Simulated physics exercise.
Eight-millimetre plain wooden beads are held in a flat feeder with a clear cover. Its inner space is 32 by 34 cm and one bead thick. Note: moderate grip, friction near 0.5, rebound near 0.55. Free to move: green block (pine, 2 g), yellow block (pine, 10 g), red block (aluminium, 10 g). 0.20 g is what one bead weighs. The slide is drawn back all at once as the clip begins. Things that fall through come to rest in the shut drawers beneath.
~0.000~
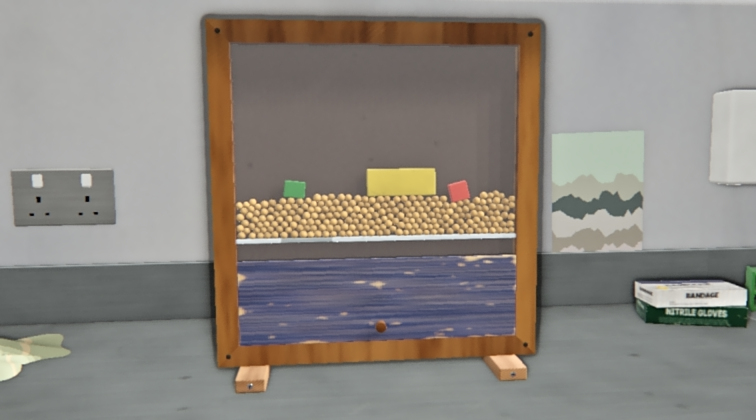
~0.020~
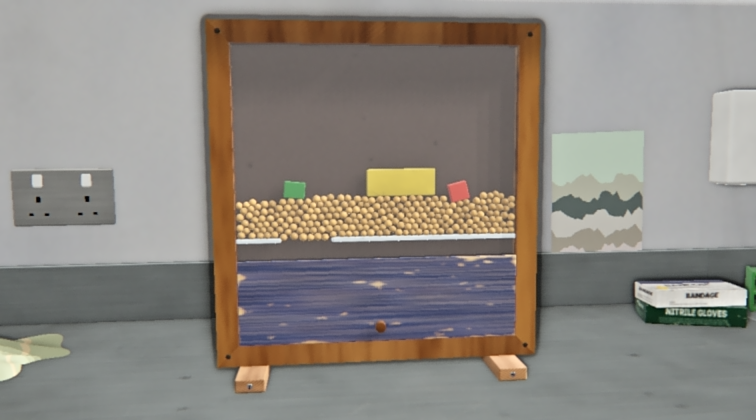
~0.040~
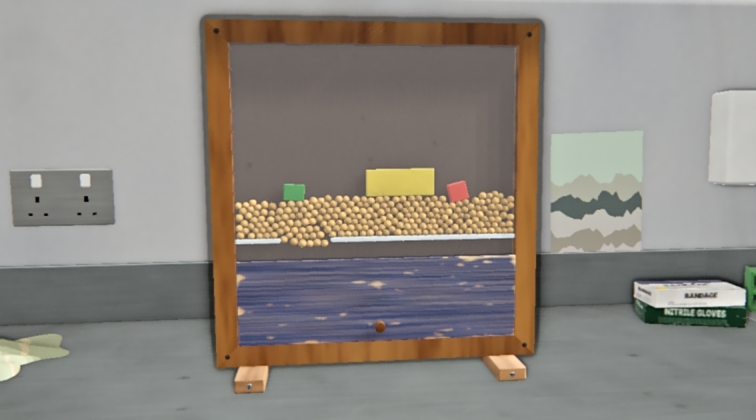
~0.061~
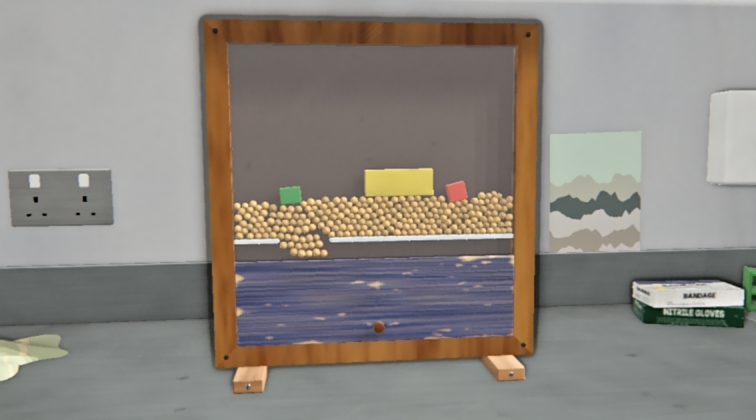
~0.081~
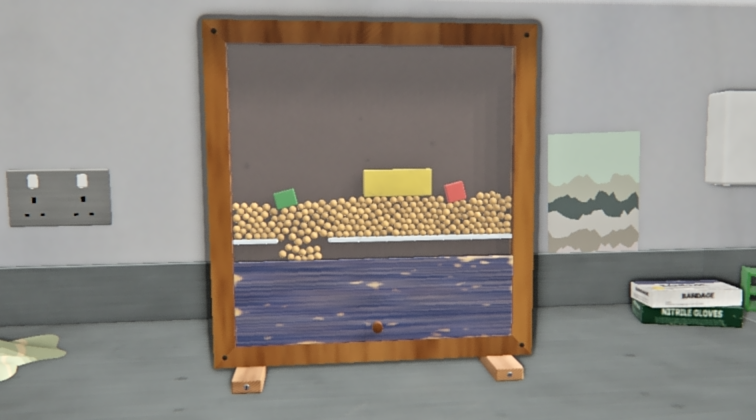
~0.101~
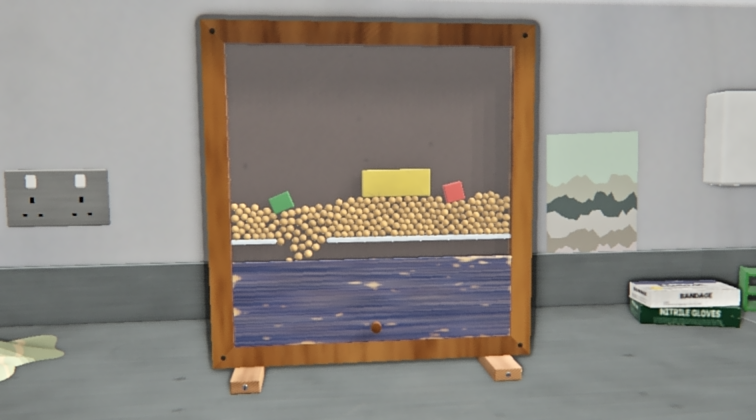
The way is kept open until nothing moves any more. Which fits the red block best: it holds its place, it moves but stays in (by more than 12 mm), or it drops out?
Kept in position.
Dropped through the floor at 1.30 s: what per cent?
Around 40 %.
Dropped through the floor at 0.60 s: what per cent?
Some 35 percent by that moment.
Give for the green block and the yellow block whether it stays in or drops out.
Green: Falls through; yellow: Falls through.
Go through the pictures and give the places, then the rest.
About 240 beads; beads centred (375, 215); green block (295, 190) tilted 6°; yellow block (401, 182); red block (459, 192) tilted 14°; slide (277, 241) to (336, 239), in the first picture.
Beads centred (375, 215); 0 out, in the second picture.
Beads centred (374, 216); 5 out, in the third picture.
Beads centred (376, 222); 11 out, in the fourth picture.
Beads centred (381, 219); 17 out, in the fifth picture.
Beads centred (379, 220); 23 out; green block (281, 203) tilted 23°; yellow block (396, 183); red block (454, 192) tilted 14°, in the sixth picture.
By 0.25 s, 25 % are out; green block moved 9.0 cm tilted 49°; yellow block moved 0.1 cm; red block moved 0.0 cm tilted 14°.
By 0.60 s, 35 % are out; green block below the floor; yellow block moved 2.3 cm tilted 18°; red block moved 0.0 cm tilted 14°.
By 1.30 s, 40 % are out; green block below the floor; yellow block below the floor; red block moved 0.0 cm tilted 14°.
All still by 1.5 s, 40 % are out; green block below the floor; yellow block below the floor; red block moved 0.0 cm tilted 14°.
